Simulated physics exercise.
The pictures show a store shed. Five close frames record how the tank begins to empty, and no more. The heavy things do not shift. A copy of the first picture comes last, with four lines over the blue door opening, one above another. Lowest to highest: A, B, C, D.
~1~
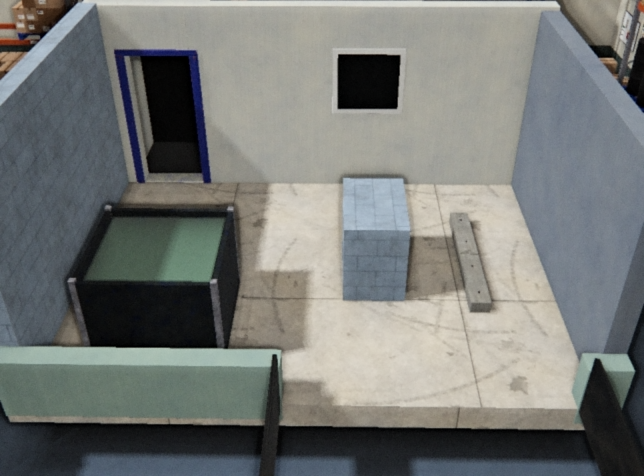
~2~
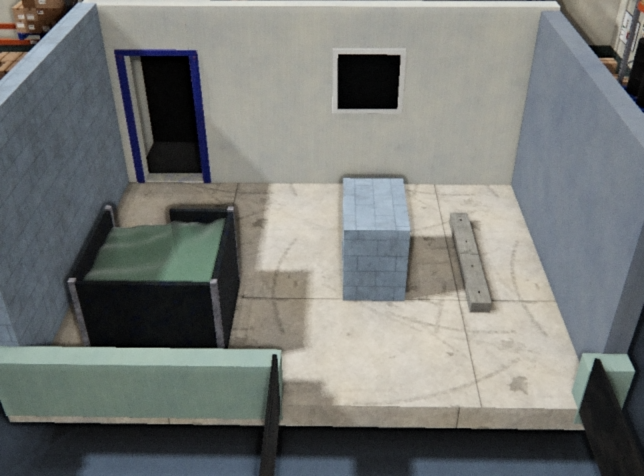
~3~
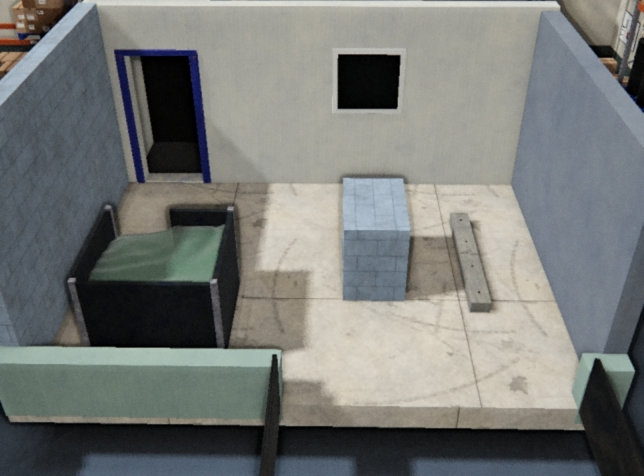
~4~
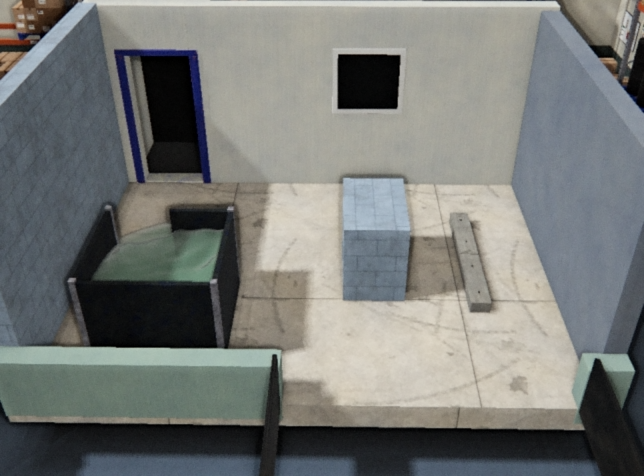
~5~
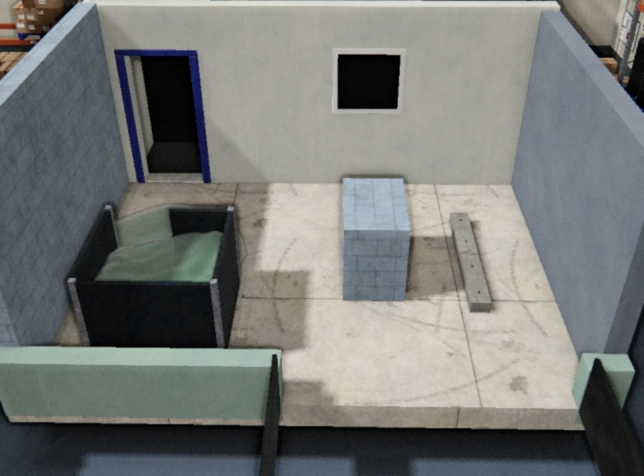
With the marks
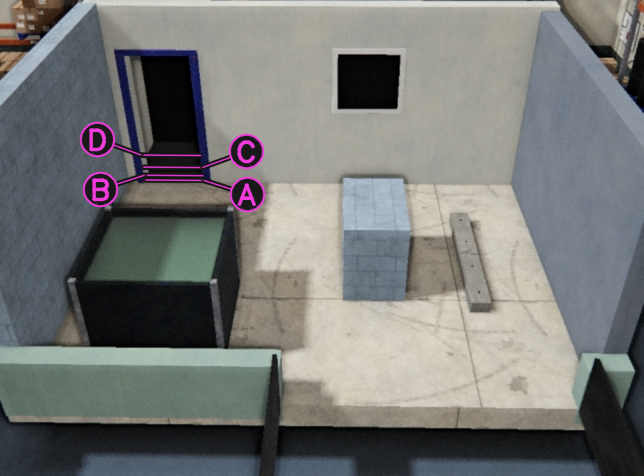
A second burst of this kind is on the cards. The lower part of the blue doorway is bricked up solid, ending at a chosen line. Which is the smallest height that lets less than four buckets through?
D will do.
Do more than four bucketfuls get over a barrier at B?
Yes.
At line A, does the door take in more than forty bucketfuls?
Yes, clearly.
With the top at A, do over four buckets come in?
Yes, it does.
On the marked copy, A at (174, 180); B at (173, 175); C at (172, 167); D at (171, 155); from the bottom up A, B, C, D.
With A, dozens of bucketfuls pour in.
With B, dozens of bucketfuls pour in.
With C, about 14 bucketfuls get in.
With D, a bucket or two gets in.
